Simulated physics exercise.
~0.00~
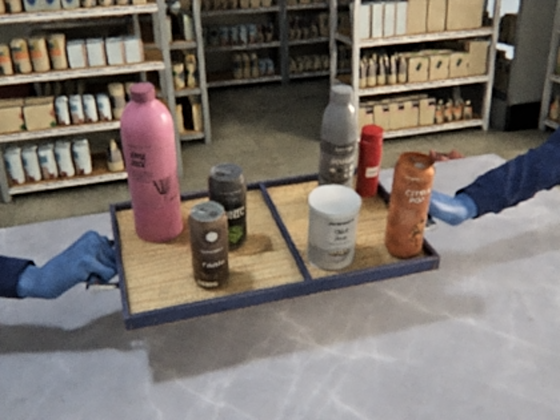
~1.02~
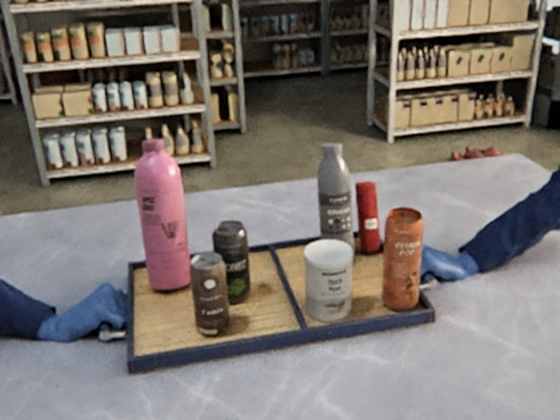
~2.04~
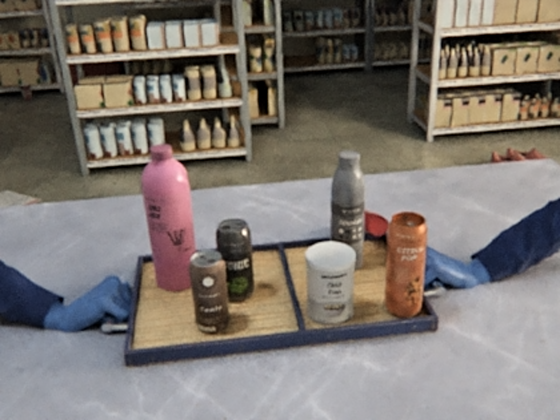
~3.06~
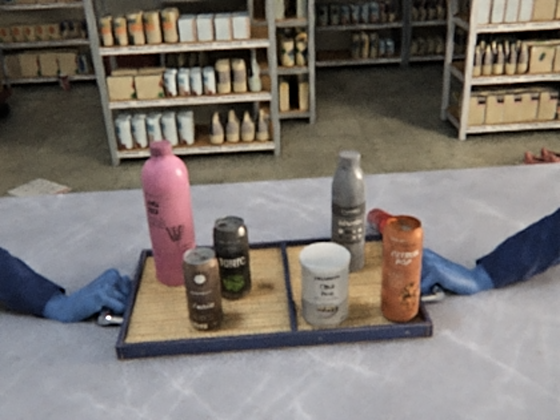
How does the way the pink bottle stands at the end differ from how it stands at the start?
At the start the pink bottle is leaning along with the tilted tray, while at the end it stands upright on the tray, which rests flat on the table.
